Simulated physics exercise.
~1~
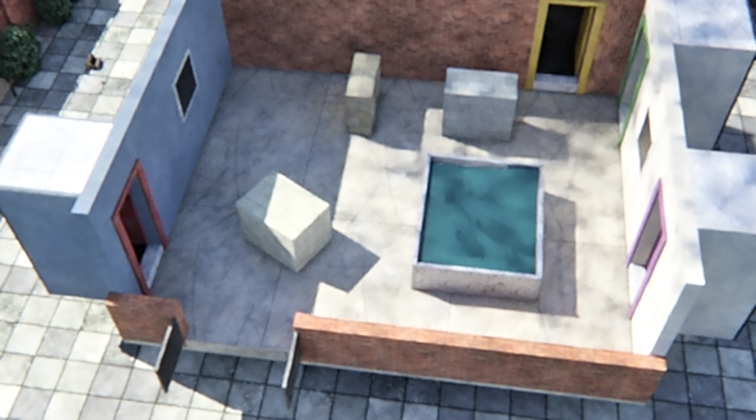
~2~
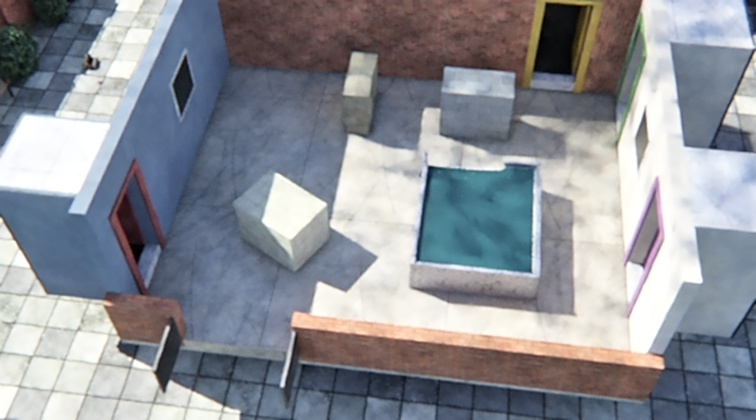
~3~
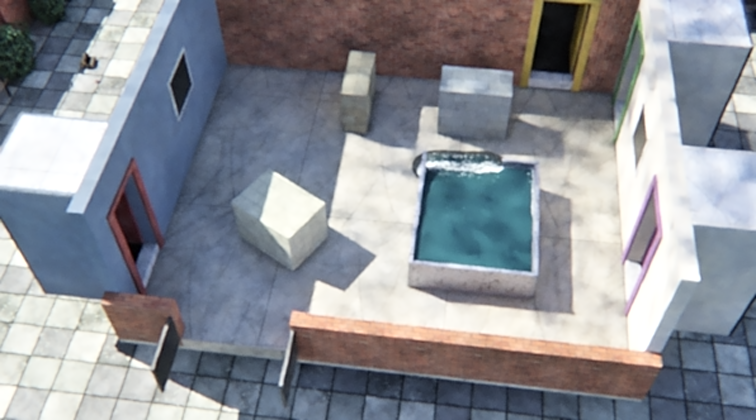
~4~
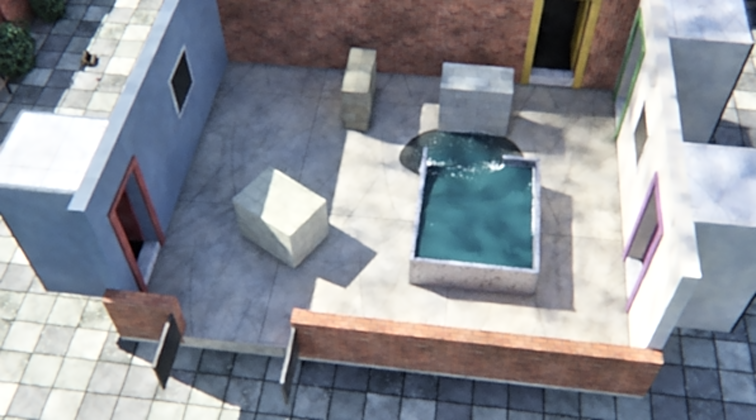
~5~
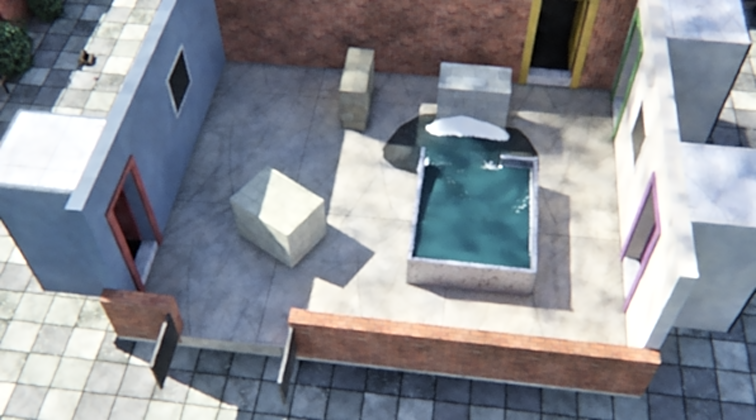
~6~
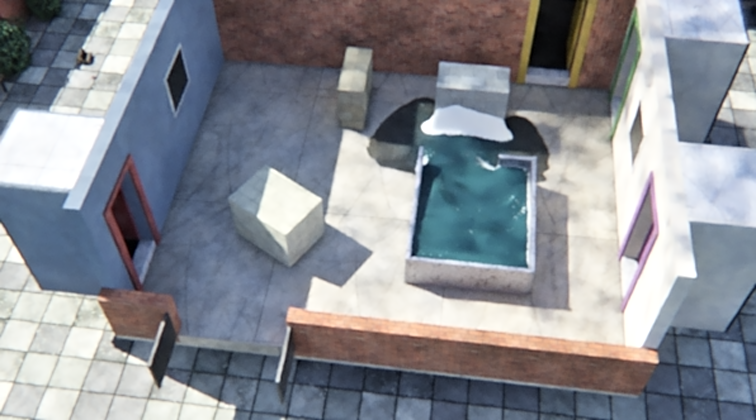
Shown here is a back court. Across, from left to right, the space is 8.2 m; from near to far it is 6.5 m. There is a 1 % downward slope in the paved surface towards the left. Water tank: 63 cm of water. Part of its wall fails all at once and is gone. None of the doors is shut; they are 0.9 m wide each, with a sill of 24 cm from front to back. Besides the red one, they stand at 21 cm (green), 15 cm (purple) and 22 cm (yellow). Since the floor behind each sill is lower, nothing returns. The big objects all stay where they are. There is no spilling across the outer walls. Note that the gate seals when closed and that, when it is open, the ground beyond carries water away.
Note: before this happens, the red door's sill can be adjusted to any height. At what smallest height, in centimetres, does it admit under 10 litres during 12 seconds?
At about 6 centimetres.
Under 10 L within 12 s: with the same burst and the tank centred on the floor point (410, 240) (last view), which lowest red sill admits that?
Then roughly 8.0 cm.
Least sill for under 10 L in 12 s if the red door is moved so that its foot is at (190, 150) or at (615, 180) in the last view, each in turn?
First place around 10.0 cm, second around 14.5 cm.
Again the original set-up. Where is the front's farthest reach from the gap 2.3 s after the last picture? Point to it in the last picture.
At about (225, 60).
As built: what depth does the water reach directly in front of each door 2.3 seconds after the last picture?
Lab note, depth in cm: Green 16; red 0; purple 2; yellow 7.
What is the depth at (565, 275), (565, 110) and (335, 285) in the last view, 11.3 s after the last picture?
The depths come to about 8, 4 and 2 cm.
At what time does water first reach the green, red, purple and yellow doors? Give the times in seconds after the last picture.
Green = 0.9 s, red = 3.6 s, purple = 2.2 s, yellow = 0.6 s.
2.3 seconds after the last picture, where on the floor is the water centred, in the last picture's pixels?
(455, 168) or so.
Then, 0.7 s after the last picture water covers 15 % of the floor, deepest (48 cm) near (452, 140); it has not reached the red door.
Then, 2.3 s after the last picture water covers 50 % of the floor, deepest (32 cm) near (390, 72); it has not reached the red door.
Then, 11.3 s after the last picture water covers 95 % of the floor, deepest (10 cm) near (173, 258); 9 cm at the red door, 0 litres in over its 19 cm sill.
At the red door as built, the water peaked near 9 cm, 8.9 s after the last picture.
With a sill of 5 cm, 16 litres would have come in within the 12 s; with 7 cm, 5 litres. So under 10 litres takes about 6 cm.
